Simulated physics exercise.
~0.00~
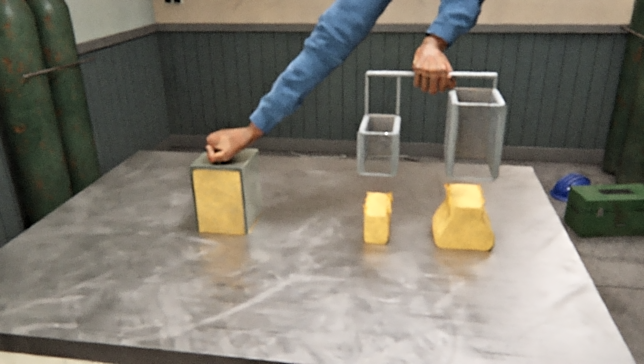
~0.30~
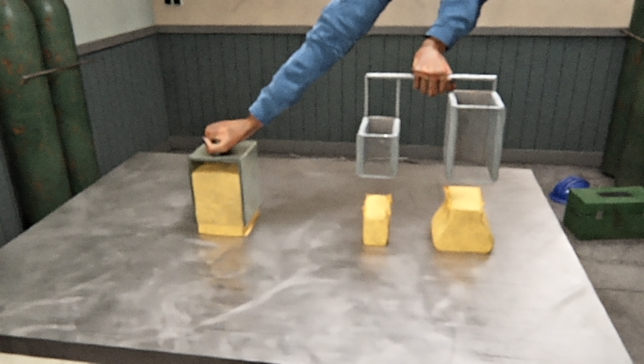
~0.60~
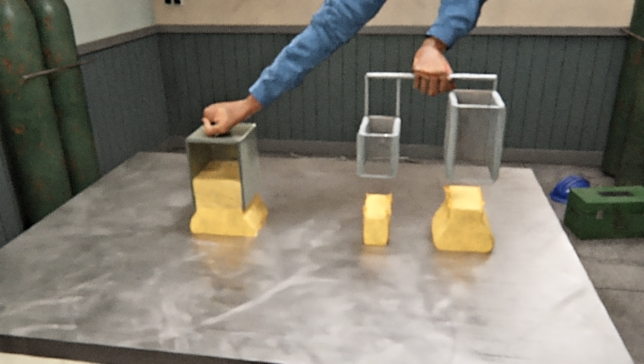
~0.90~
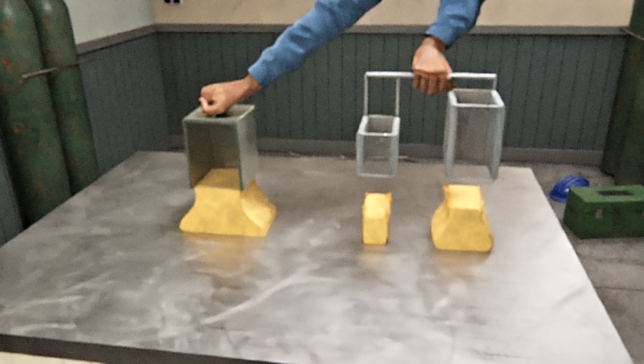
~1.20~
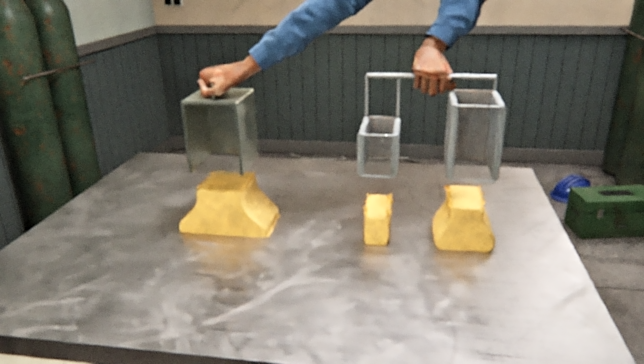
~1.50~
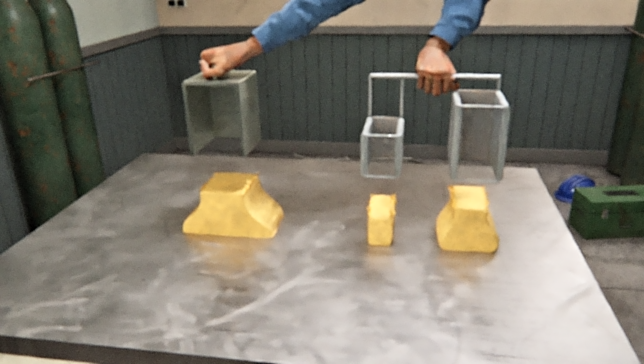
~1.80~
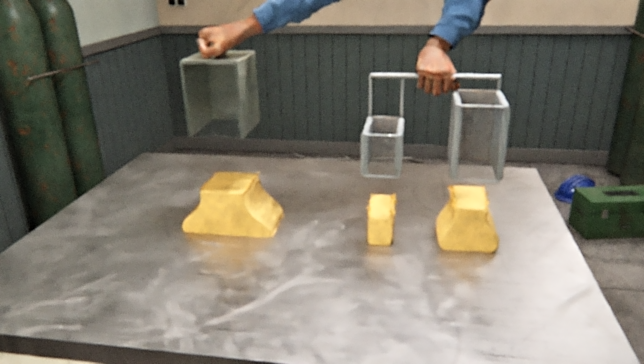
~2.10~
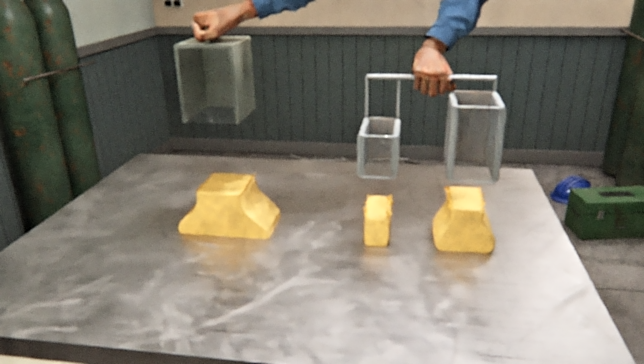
A tall block of yellow mash stands inside an upside-down, box-shaped tin at the left of a grey metal table, seen from the front and slightly above by a gently swaying camera. Two smaller yellow blocks sit uncovered to the right, beneath a pair of joined frame-like containers held up by a blue-sleeved arm. The other hand lifts the tin straight up, and the mash slumps, its base spreading outward as its top sinks. The tin clears it and keeps rising. At the end it hangs high above a lower, wide-footed, flat-topped mound, while the smaller blocks remain unchanged.
